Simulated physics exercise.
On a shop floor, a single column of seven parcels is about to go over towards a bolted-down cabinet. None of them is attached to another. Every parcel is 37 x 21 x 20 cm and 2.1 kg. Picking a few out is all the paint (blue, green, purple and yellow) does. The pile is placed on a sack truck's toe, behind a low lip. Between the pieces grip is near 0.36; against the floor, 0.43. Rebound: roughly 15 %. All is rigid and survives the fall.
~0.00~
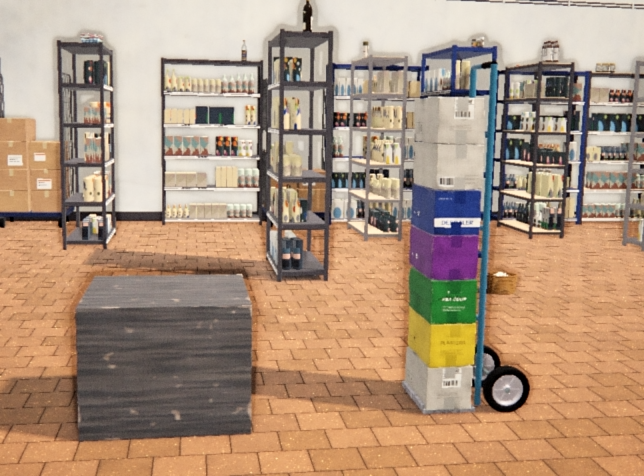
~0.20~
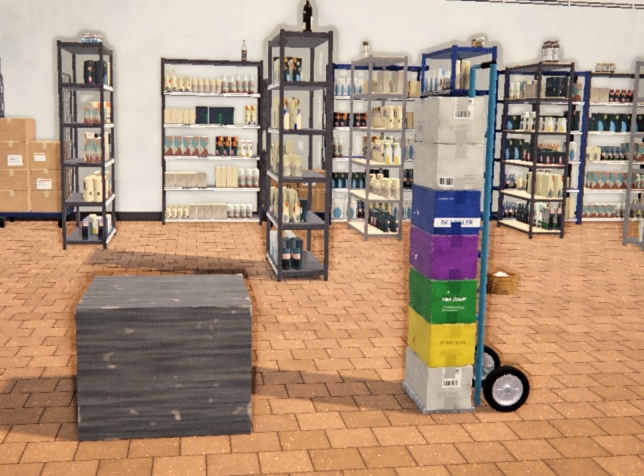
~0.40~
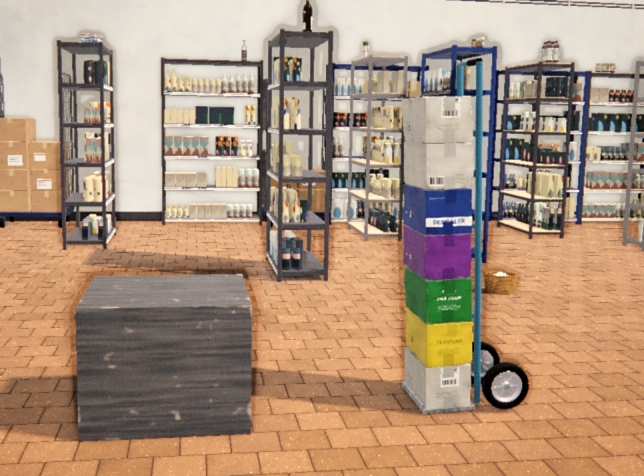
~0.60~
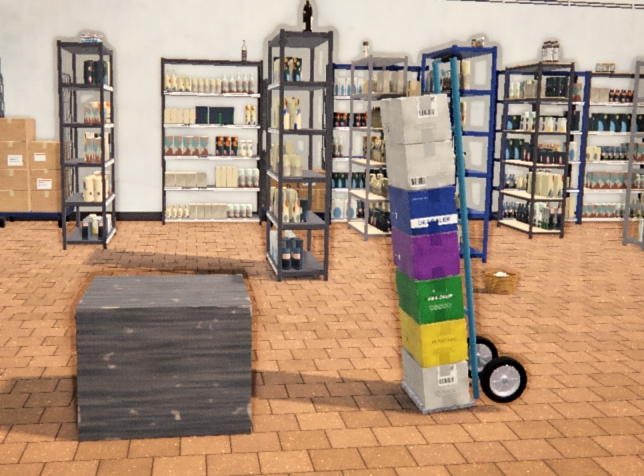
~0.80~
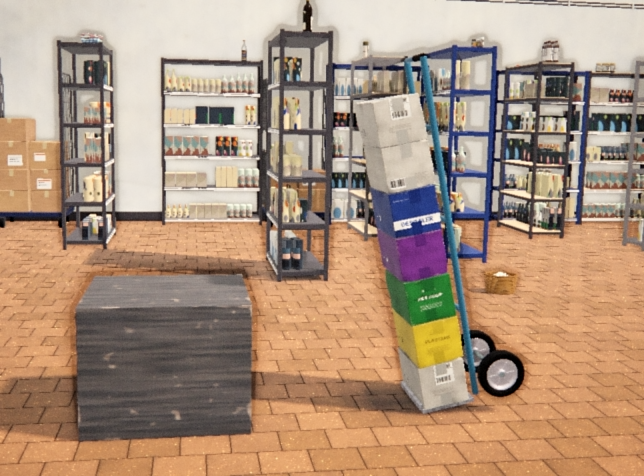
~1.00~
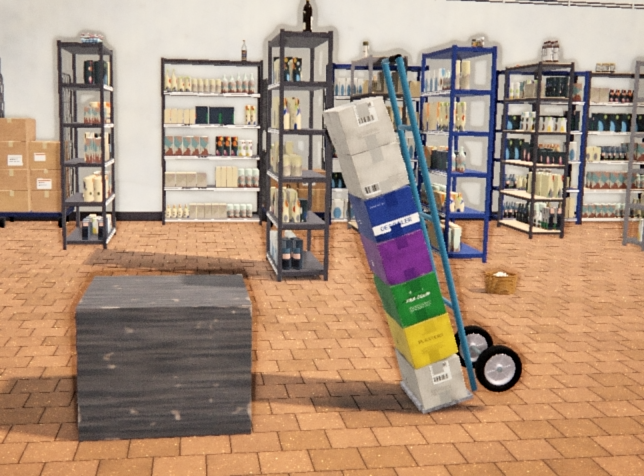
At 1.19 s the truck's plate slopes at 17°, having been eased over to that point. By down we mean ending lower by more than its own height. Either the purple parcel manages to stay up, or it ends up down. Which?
It ends up down.
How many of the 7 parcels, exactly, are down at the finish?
That makes 5.
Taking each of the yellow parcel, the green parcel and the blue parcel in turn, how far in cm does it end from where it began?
The yellow one ends 30 cm from where it began, the green one 50 cm, and the blue one 100 cm.
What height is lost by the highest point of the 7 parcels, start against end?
Some 65 cm lower.
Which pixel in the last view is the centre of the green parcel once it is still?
Its centre finishes around pixel (363, 381) in the last picture.
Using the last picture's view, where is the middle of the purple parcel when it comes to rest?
At roughly (318, 383).
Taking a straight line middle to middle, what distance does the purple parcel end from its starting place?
Net straight-line distance: Approx. 85 cm.
By 1.18 s, none of the 7 parcels down, 7 disturbed; purple parcel tilted 29°; blue parcel tilted 29°.
By 1.38 s, 2 of the 7 parcels down; purple parcel tilted 50°, 11 cm lower; yellow parcel tilted 50°.
By 1.66 s, 5 of the 7 parcels down; purple parcel on its side; yellow parcel on its side.
When it is over (2.5 s), 5 of the 7 parcels down; purple parcel on its side; yellow parcel upside down; blue parcel on its side. In pixels of the last frame, middles, purple parcel near (318, 383), yellow parcel near (378, 338).
